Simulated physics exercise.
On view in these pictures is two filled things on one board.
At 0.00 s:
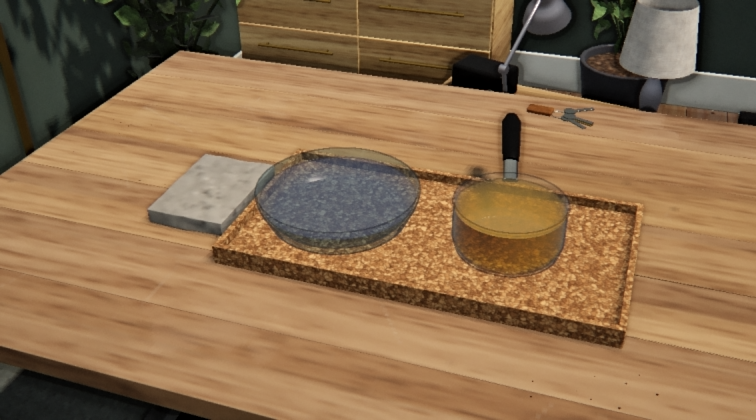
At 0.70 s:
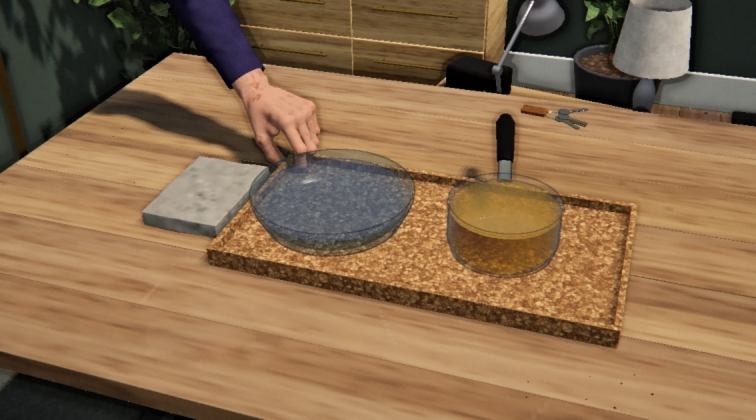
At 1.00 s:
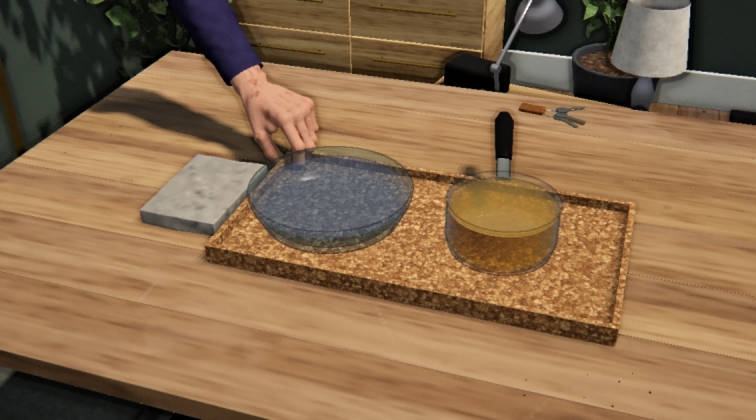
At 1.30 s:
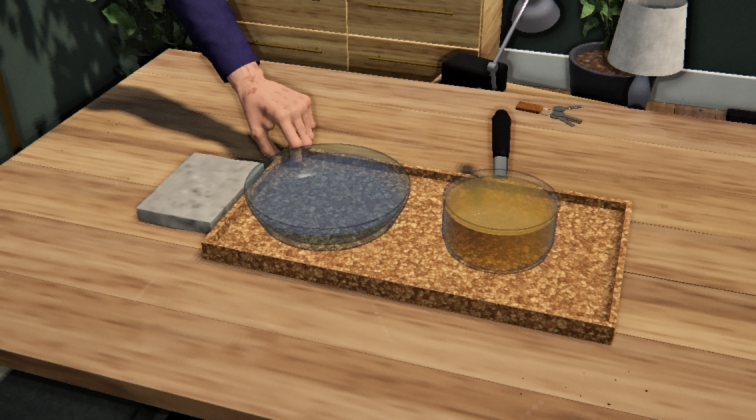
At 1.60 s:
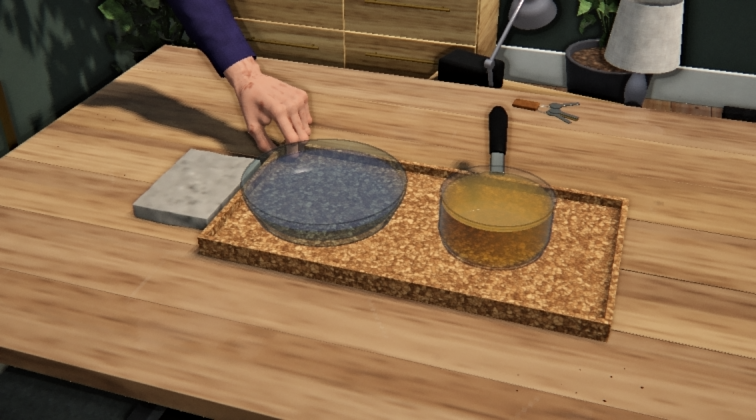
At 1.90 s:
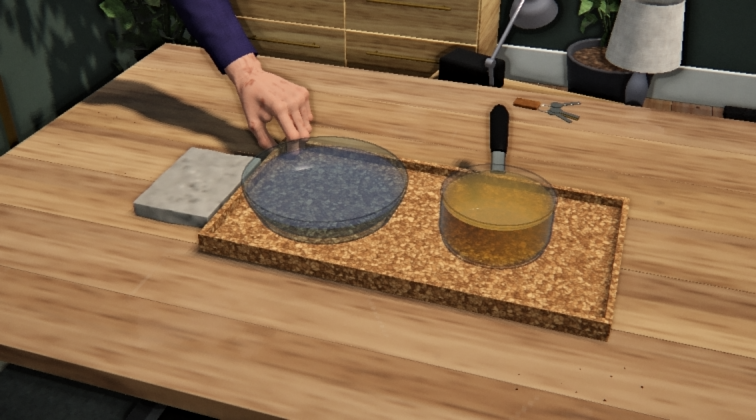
A hand reaches in and grips the tray's far edge beside the glass dish, barely moving it.
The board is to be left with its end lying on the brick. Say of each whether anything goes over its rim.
Outcome: Dish retains its contents; saucepan retains its contents.
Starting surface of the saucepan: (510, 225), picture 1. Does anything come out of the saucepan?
Note: Contents retained.
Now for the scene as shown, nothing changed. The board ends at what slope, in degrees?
It ends up tilted at around 3°.
By 2.6 s, the board slopes by about 2°; dish, its rim is dry; saucepan, its rim is dry.
By 3.4 s, the board slopes by about 4°; dish, its rim is dry; saucepan, its rim is dry.
By 4.6 s, the board slopes by about 3°, resting on the brick; dish, its rim is dry; saucepan, its rim is dry.
